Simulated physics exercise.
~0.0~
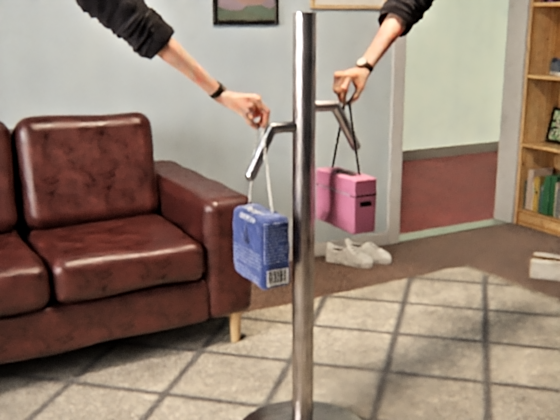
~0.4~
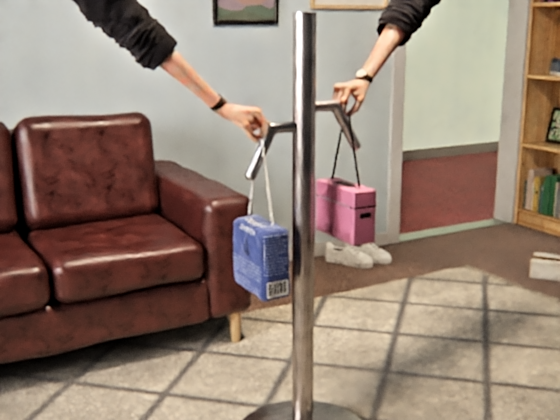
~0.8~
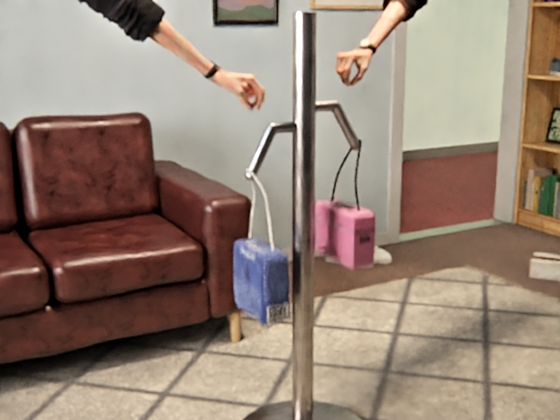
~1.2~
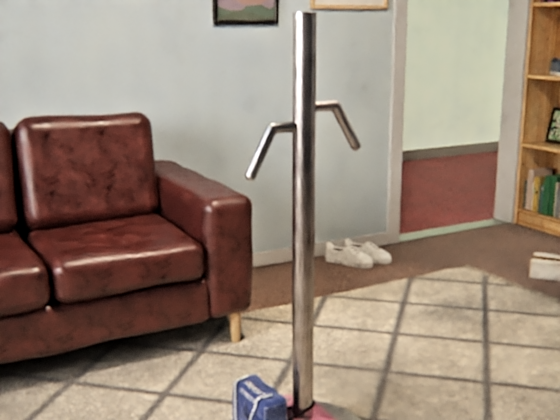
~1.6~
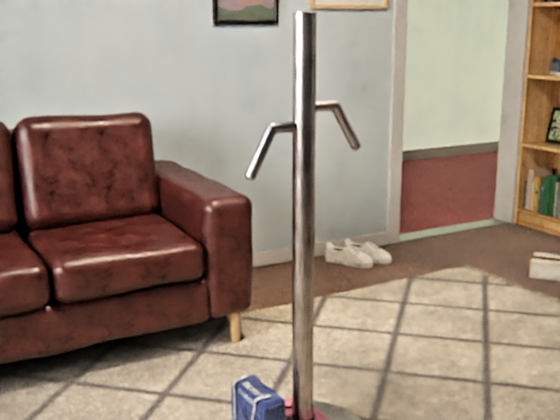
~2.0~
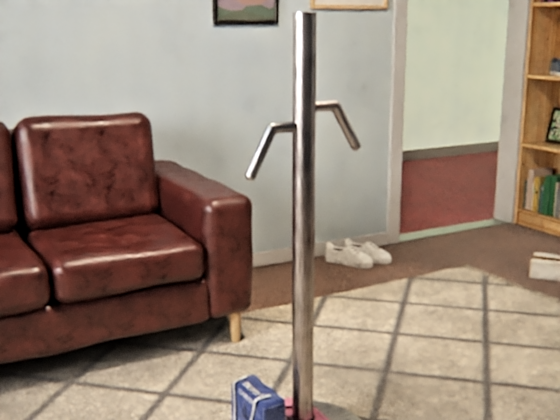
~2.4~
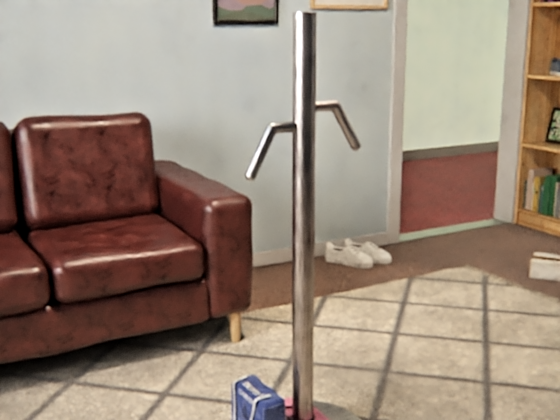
At the start, two hands hold a blue bag and a pink case by their loops at the downward-sloping pegs of a metal post, with a dark red leather sofa on the left. The hands lower them a little, the blue bag on the left peg and the pink case on the right. Then the hands let go and draw back, and both items slide down off the pegs. They drop to the floor, leaving the pegs bare. At the end, the blue bag rests upright by the base, while the pink case lies mostly hidden behind the post.
